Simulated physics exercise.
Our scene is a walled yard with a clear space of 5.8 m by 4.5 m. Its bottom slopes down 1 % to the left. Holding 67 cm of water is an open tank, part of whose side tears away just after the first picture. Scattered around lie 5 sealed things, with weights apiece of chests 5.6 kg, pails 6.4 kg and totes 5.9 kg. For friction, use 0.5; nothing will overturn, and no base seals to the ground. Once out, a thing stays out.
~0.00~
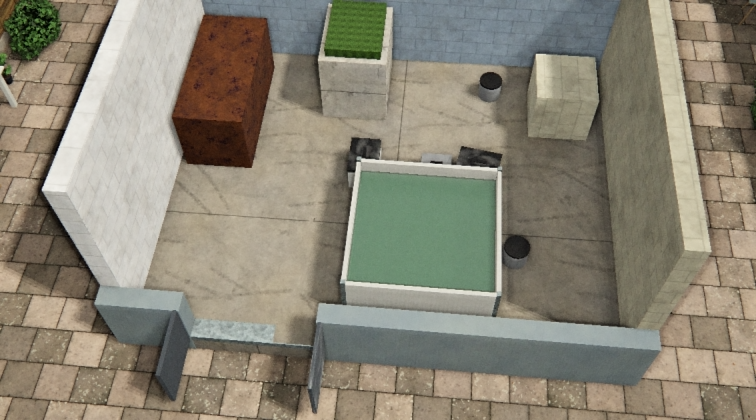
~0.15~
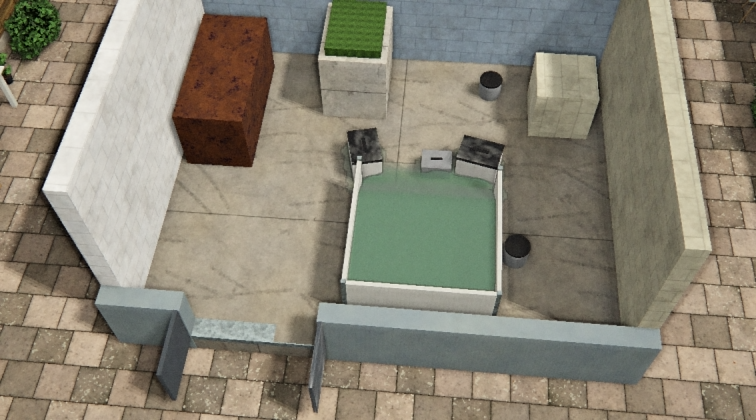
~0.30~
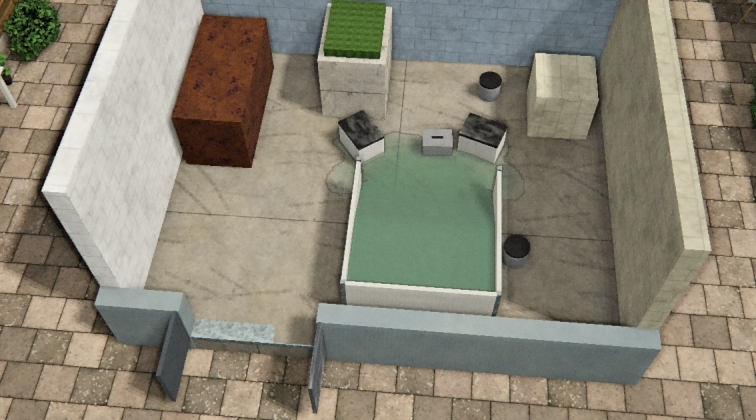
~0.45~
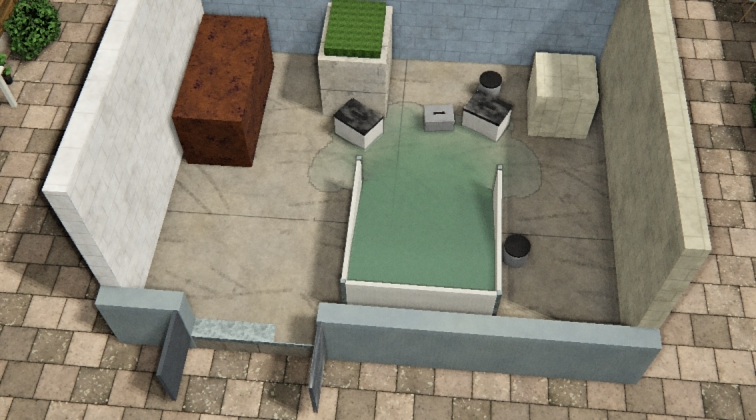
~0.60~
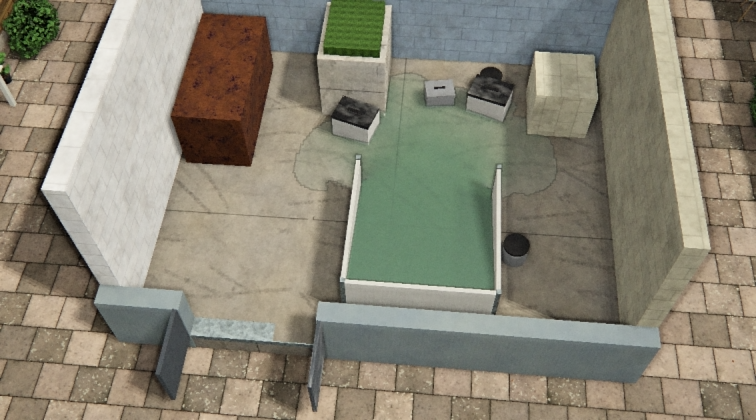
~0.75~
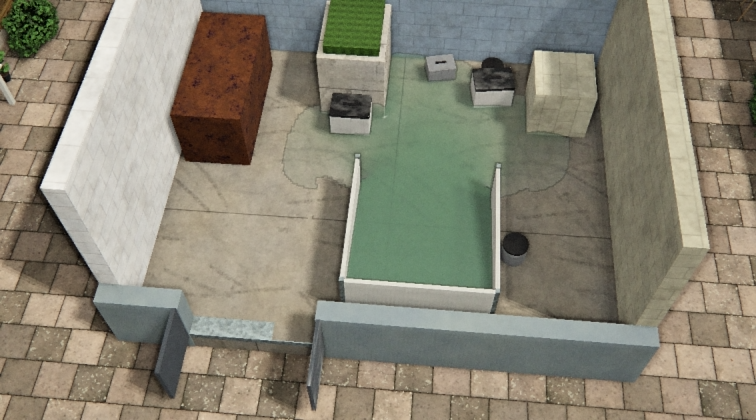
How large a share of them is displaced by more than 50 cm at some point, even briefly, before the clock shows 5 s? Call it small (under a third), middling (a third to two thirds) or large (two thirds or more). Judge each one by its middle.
Large, two thirds or more.
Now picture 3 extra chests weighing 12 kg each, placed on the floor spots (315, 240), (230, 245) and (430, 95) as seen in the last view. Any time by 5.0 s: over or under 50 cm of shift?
In that order: Under, short of it, more.
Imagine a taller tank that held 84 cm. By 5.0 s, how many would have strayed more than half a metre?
Count under that change: 5.
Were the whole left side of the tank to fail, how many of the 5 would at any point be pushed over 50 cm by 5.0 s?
Then it comes to 1 of them.
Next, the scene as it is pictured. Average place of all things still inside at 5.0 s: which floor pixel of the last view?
Around (473, 159).
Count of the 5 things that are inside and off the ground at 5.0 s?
It comes to 3.
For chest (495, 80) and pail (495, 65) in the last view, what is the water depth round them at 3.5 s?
Around 23 cm and 21 cm.
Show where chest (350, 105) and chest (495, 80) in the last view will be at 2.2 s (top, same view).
Somewhere about (275, 132) and (514, 52).
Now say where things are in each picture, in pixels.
A tote at (437, 163), on the bottom; a chest at (479, 162), on the bottom; 2.9 m2 under water; 0 of 5 have shifted, in the first frame.
A tote at (437, 159) rests on the ground, 5 cm from its start; a chest at (481, 151) rests on the ground, 14 cm from its start; 3.6 m2 under water; 2 of 5 have shifted, in the second frame.
A tote at (438, 138) rests on the ground, 40 cm from its start; a chest at (484, 129) rests on the ground, 53 cm from its start; 4.9 m2 under water; 3 of 5 have shifted, in the third frame.
A tote at (439, 113) rests on the ground, 82 cm from its start; a chest at (488, 107) rests on the ground, 93 cm from its start; water covers 6.5 m2; 3 of 5 have shifted, in the fourth frame.
A tote at (440, 88), on the bottom, 129 cm from its start; a chest at (491, 89), on the bottom, 125 cm from its start; 7.9 m2 under water; 4 of 5 have shifted, in the fifth frame.
A tote at (441, 63), on the bottom, 177 cm from its start; a chest at (494, 78) rests on the ground, 143 cm from its start; water covers 9.1 m2; 4 of 5 have shifted, in the sixth frame.
After 1.1 s 3 of 5 are over 50 cm from their spots; 3 afloat.
After 2.2 s 4 of 5 are over 50 cm from their spots; 4 afloat.
After 3.5 s 4 of 5 are over 50 cm from their spots; 3 afloat.
After 5.0 s 4 of 5 are over 50 cm from their spots, and 5 have been at some point; 3 afloat.
